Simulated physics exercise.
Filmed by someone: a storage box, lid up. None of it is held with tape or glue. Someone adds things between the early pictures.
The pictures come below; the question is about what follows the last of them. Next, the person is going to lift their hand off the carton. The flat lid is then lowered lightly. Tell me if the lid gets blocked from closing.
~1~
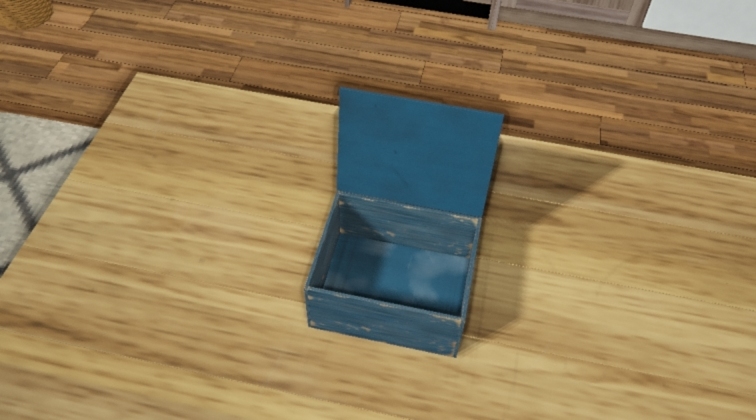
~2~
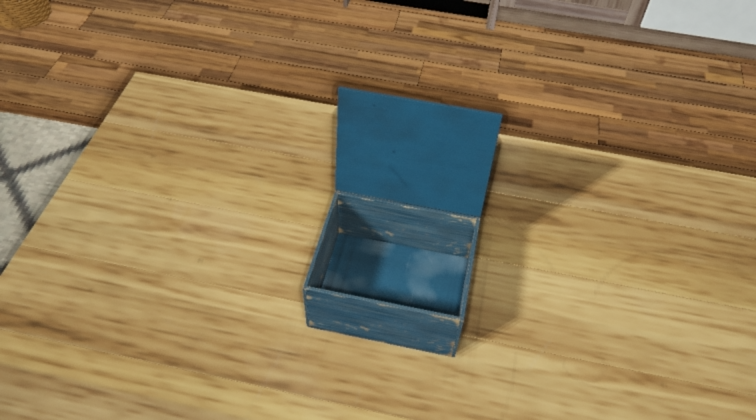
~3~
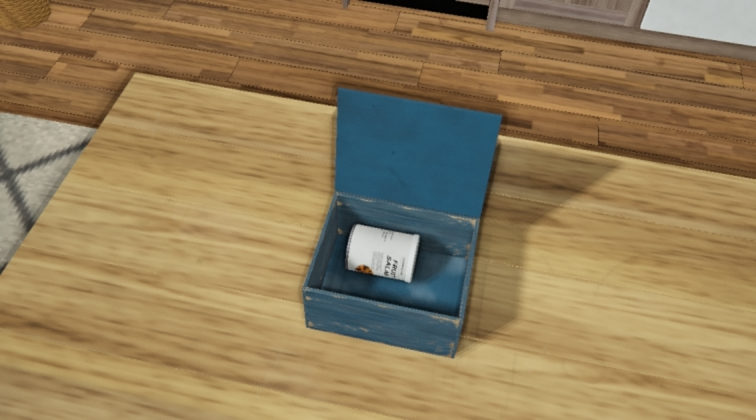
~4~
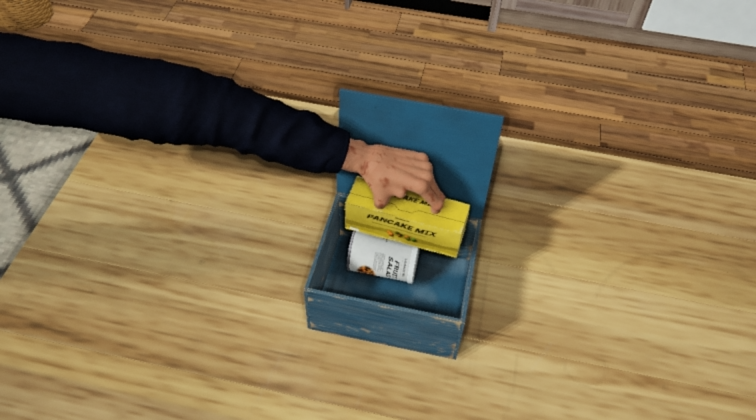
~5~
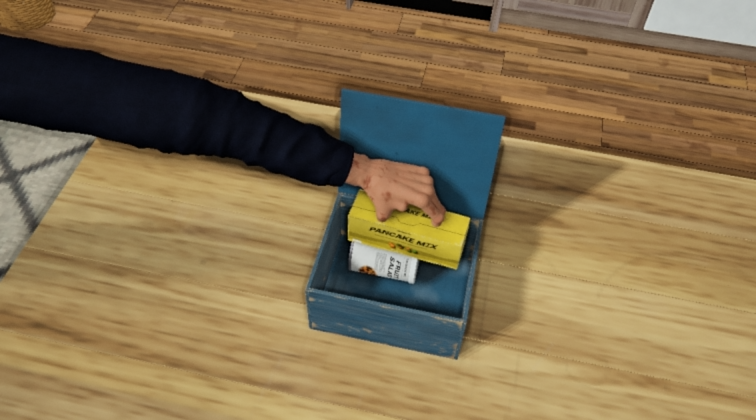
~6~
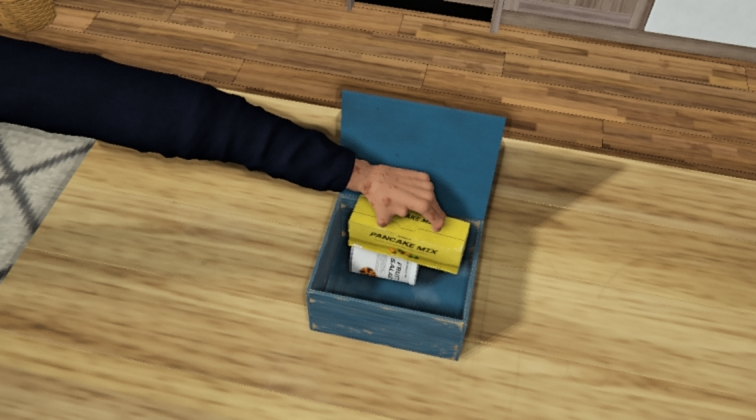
Sits flush.
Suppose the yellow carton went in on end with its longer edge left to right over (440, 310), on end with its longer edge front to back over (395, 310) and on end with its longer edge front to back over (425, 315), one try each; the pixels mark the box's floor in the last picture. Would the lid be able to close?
In the first case it stays ajar; in the second case it is held up; in the third case it is held up.
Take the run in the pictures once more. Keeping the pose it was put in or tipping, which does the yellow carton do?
Simply put, it gets tilted.
Then, 0.60 s on from there, yellow carton on its side near (391, 314); white tin shifted a little.
Then, 1.50 s on from there, lid 62° above the rim; yellow carton on its side near (390, 313); white tin shifted a little.
Then, 1.90 s on from there, lid 17° above the rim; yellow carton on its side near (390, 313); white tin shifted a little.
In the end, lid shut; toppled in the box, yellow carton; white tin unmoved. At the end, from the last picture's camera, yellow carton near (390, 313).
